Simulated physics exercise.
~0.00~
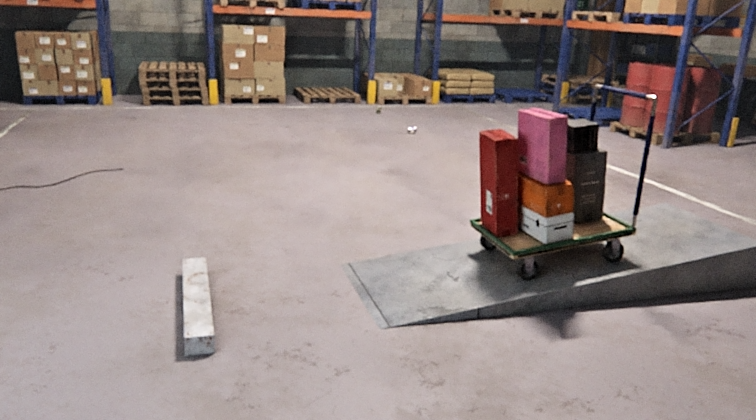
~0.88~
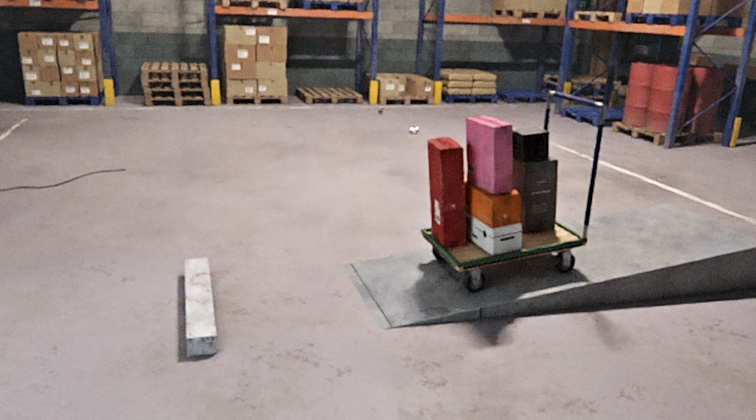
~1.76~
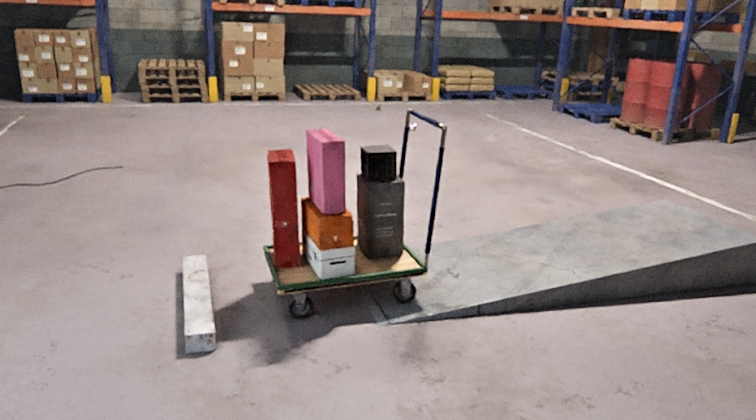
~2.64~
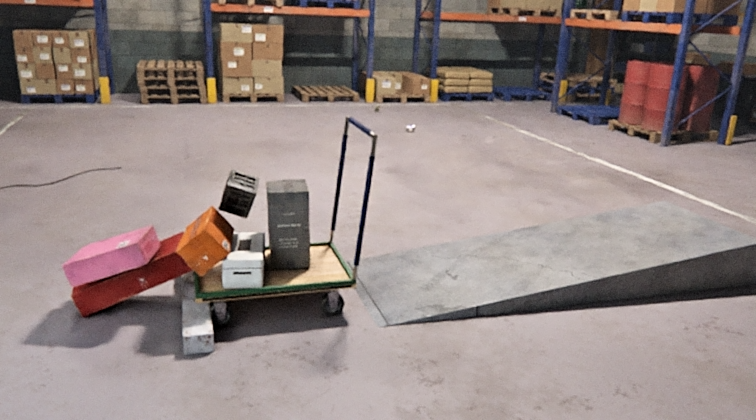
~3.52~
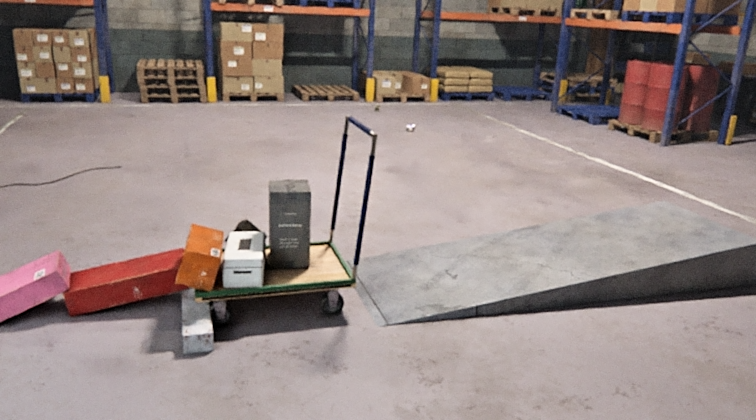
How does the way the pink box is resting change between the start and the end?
At the start the pink box stands upright on the trolley's load, and at the end it lies on its side on the floor at the left.
